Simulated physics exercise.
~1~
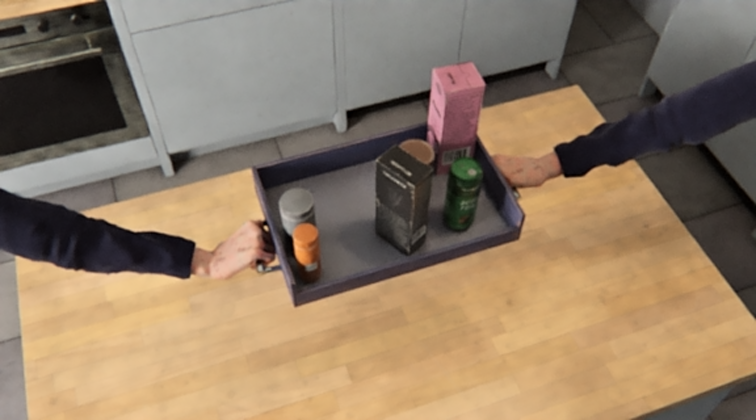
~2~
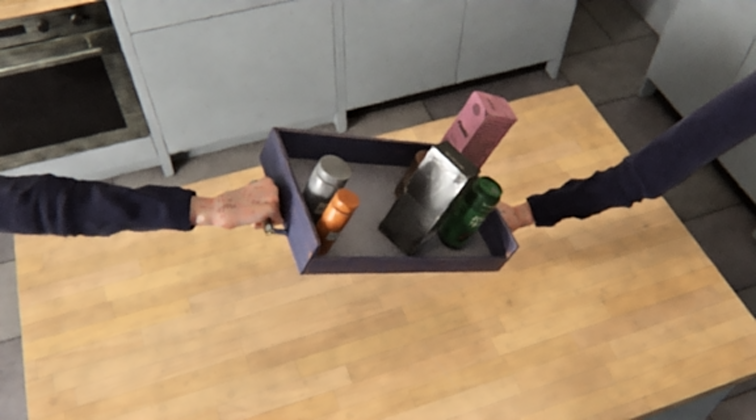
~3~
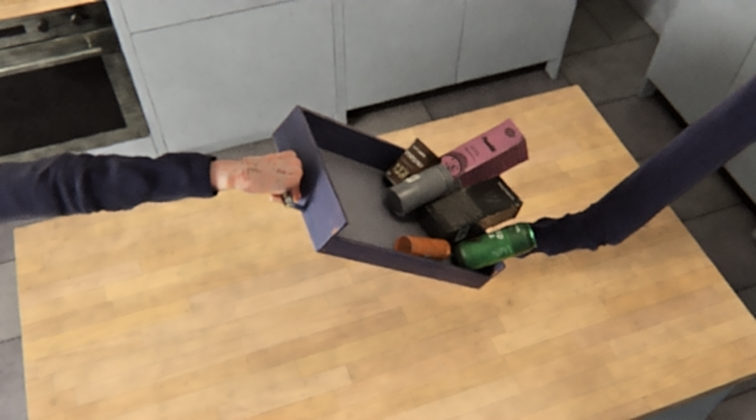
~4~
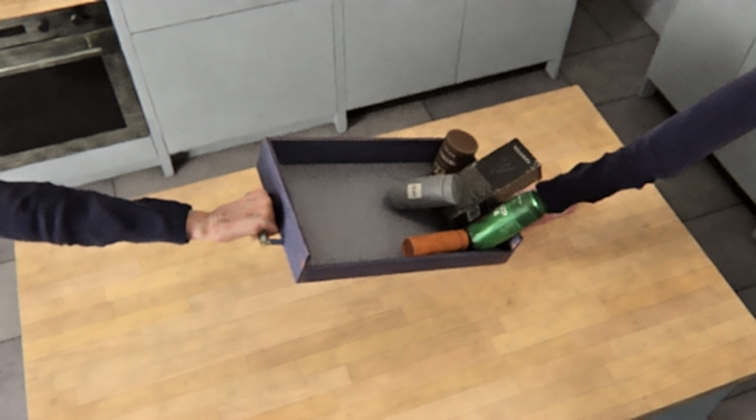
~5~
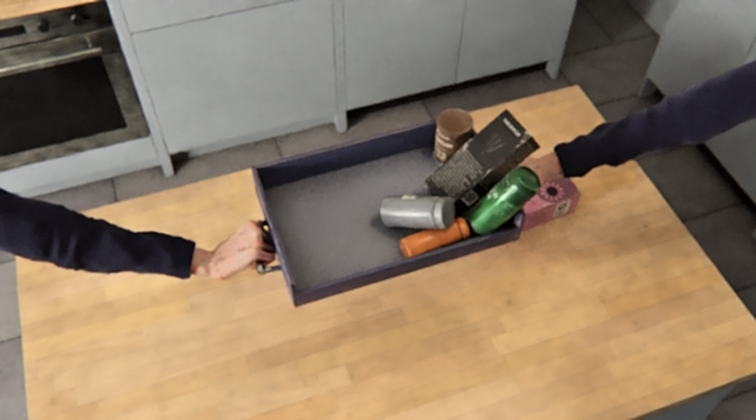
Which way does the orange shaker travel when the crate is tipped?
It moves to the right, toward the lowered end of the crate.
In a kitchen, two hands hold an open, dark purple crate above a wooden worktop, with jars, a can, a shaker and cartons standing inside. The crate tips down at the right, and everything in it begins to lean that way. As it tips further, the orange shaker and grey jar slide right and topple, while the cartons fall toward the low end. The hands bring the crate back to level, and the pink carton ends up outside, beyond the right end. The grey jar, orange shaker and black carton lie toppled inside, near the leaning green can and the brown tin.
